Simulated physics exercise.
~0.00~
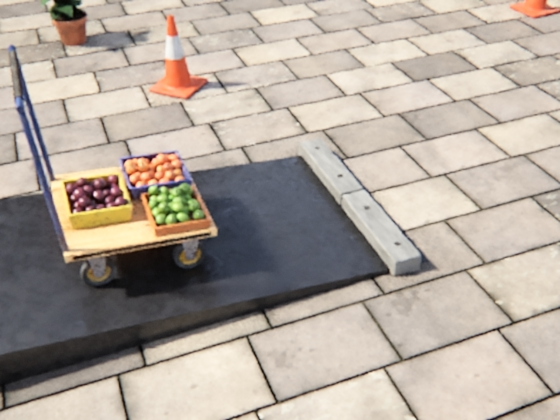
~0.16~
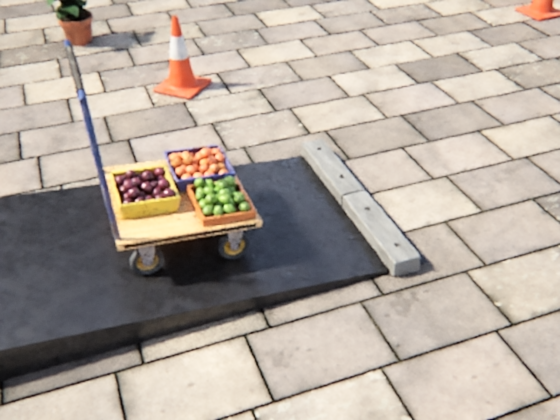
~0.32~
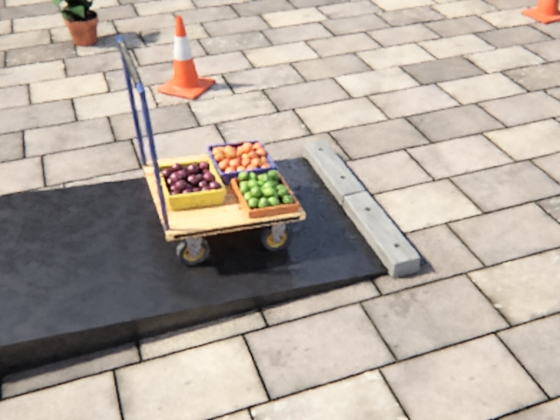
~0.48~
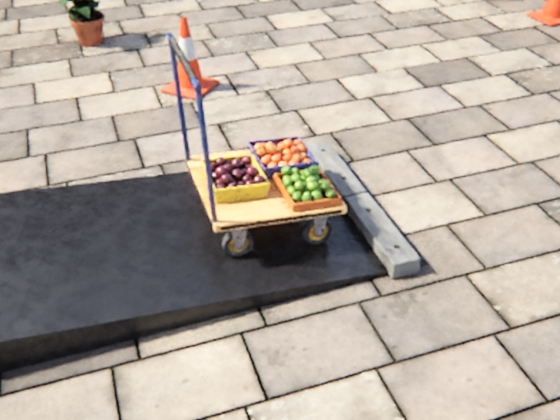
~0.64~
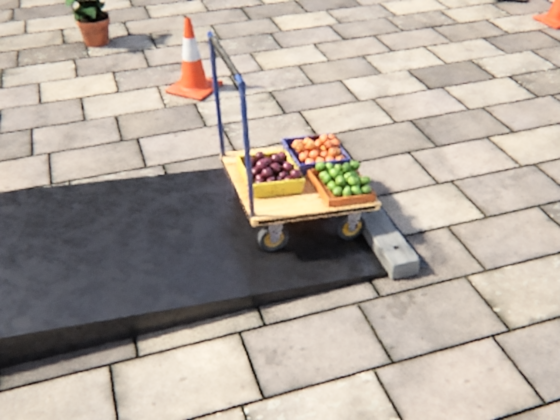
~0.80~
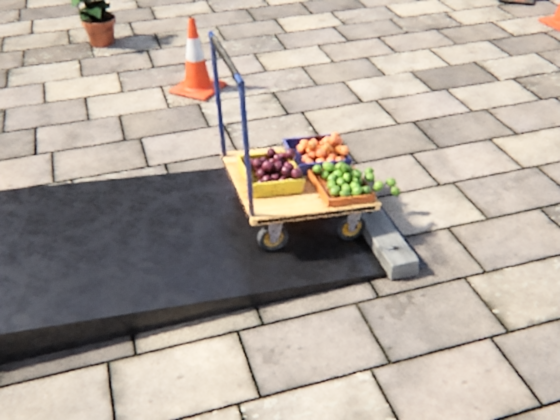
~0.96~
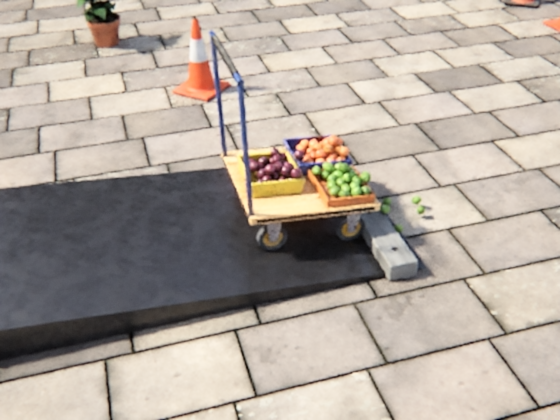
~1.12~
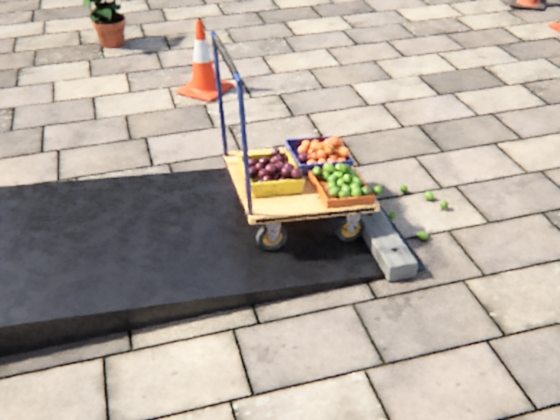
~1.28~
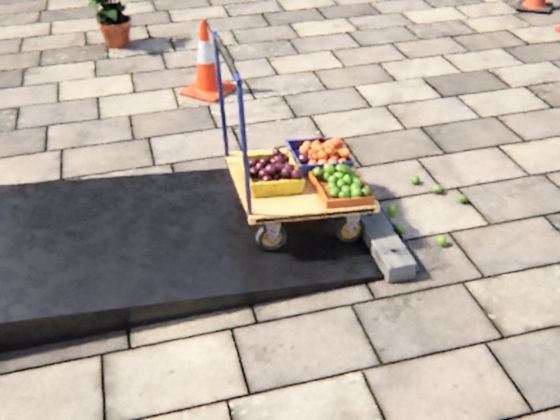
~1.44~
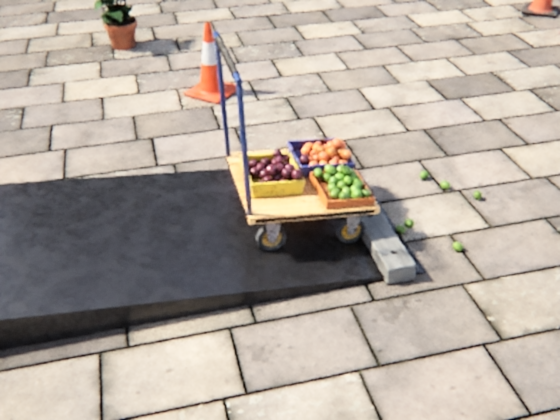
A goods trolley with a blue handle rolls rightward down a dark, low ramp on a paved area, seen from above at an angle. Its wooden deck carries a yellow container of dark red onions at the left, a blue one of oranges behind and an orange one of green fruit at the right. A traffic cone and potted plant stand beyond. The trolley reaches the grey kerb at the ramp's end and stops abruptly. Several green pieces spill over the front, drop beyond the kerb and scatter rightward across the paving, while the trolley stays upright, its containers still largely full.
